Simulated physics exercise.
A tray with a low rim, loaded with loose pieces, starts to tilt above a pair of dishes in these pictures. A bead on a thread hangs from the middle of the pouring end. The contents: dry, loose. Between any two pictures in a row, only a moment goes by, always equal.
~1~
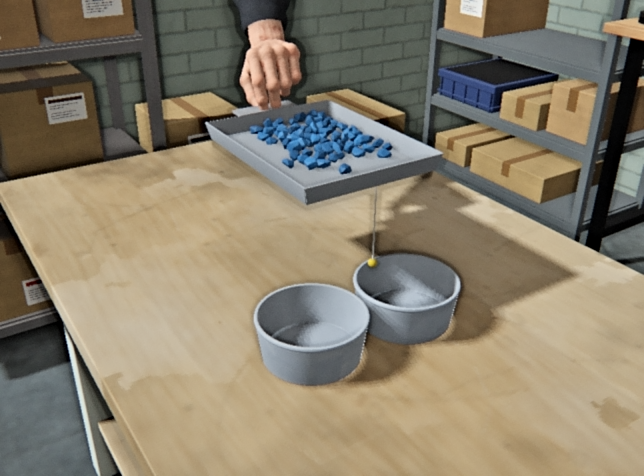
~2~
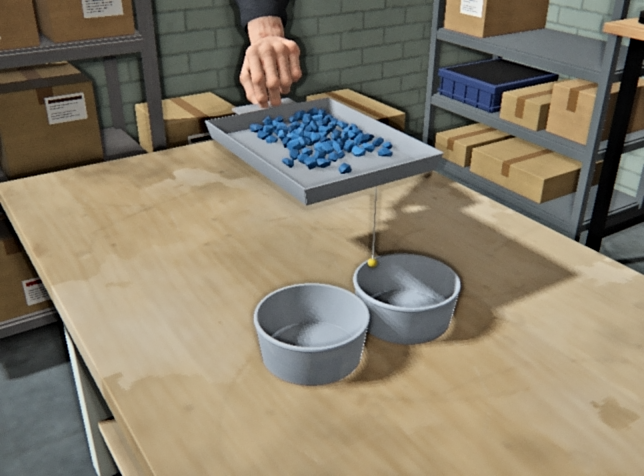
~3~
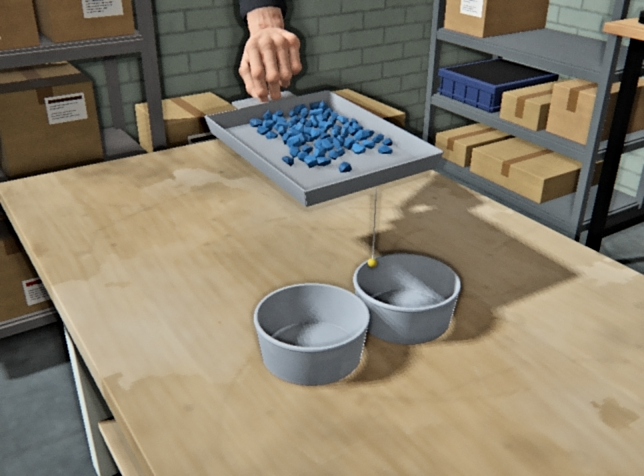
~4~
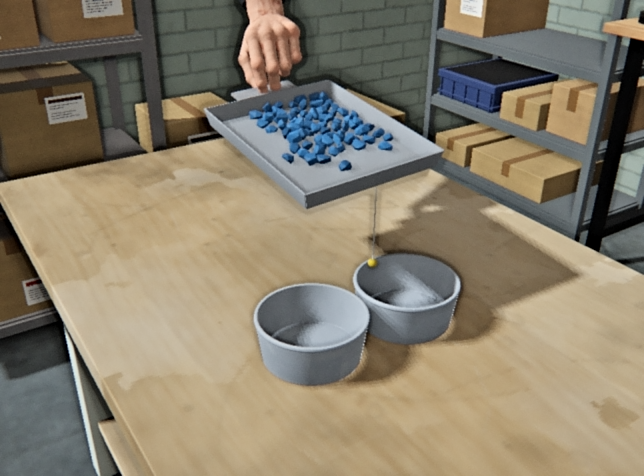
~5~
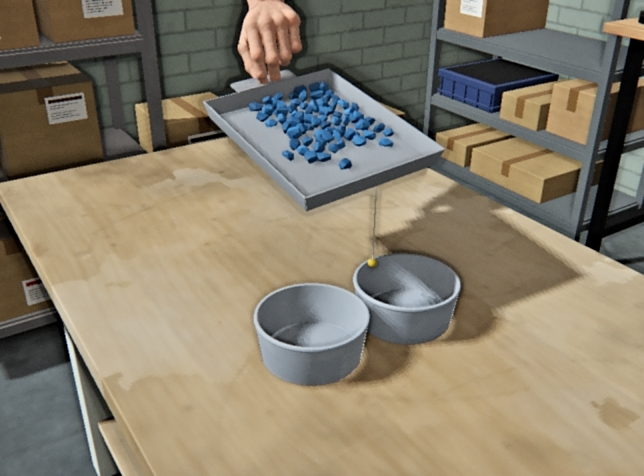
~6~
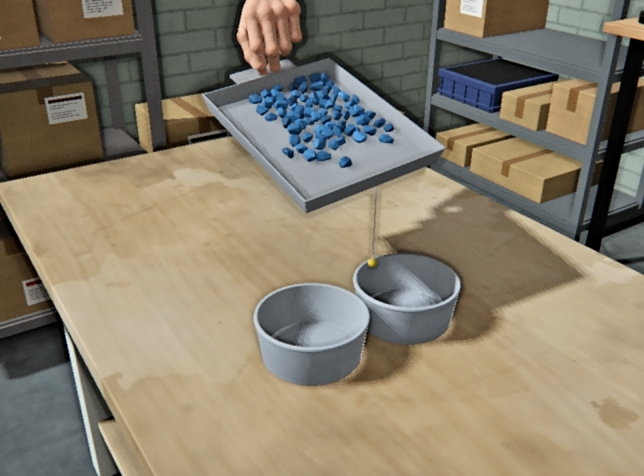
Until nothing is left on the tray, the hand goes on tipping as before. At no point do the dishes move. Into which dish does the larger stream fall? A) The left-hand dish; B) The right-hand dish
The left-hand dish.
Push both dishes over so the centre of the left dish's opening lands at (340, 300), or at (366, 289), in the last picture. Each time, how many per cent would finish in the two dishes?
About 90 % and 50 %.
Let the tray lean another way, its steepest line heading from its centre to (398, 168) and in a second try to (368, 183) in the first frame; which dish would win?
The rightmost dish, then the rightmost dish.
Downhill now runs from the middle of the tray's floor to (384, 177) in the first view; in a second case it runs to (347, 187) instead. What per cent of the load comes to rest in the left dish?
I'd expect around 0 in a hundred first and around 50 in a hundred second.
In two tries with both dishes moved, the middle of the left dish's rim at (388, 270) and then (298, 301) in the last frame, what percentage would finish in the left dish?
10 per cent the first time, 80 per cent the second time.
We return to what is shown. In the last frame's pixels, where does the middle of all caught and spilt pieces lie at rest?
Around (319, 341), give or take.
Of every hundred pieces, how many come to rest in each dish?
Left dish: Around 80 in a hundred; right dish: Around 10 in a hundred.
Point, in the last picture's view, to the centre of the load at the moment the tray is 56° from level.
Centre estimate: (325, 177).
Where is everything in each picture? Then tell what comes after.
In the first frame, corners of the pouring end near (306, 186) and (437, 152), level; middle of the load near (322, 137), aquarium stones; left dish near (343, 359); right dish near (439, 320); bead on its thread near (373, 263).
In the second frame, corners of the pouring end near (306, 186) and (437, 152), level; middle of the load near (322, 136).
In the third frame, corners of the pouring end near (307, 188) and (437, 151), tipped barely, lowest at the left corner; middle of the load near (322, 132).
In the fourth frame, corners of the pouring end near (307, 191) and (438, 149), tipped a little, lowest at the left corner; middle of the load near (322, 125).
In the fifth frame, corners of the pouring end near (307, 194) and (438, 148), tipped a little, lowest at the left corner; middle of the load near (322, 119).
In the sixth frame, corners of the pouring end near (307, 197) and (439, 147), tipped a little, lowest at the left corner; middle of the load near (323, 113); left dish near (343, 359); right dish near (439, 320).
Shortly afterwards, tray tipped steeply; all but a few on the tray; only a few in the air.
Next, tray tipped right over; near two thirds on the tray; near a third in the left dish; a little in the right dish; a little outside both.
Some moments later, tray tipped past a quarter turn; the bulk in the left dish; a little in the right dish; a little outside both.
In the end, tray tipped past a quarter turn; the bulk in the left dish; a little in the right dish; a little outside both.
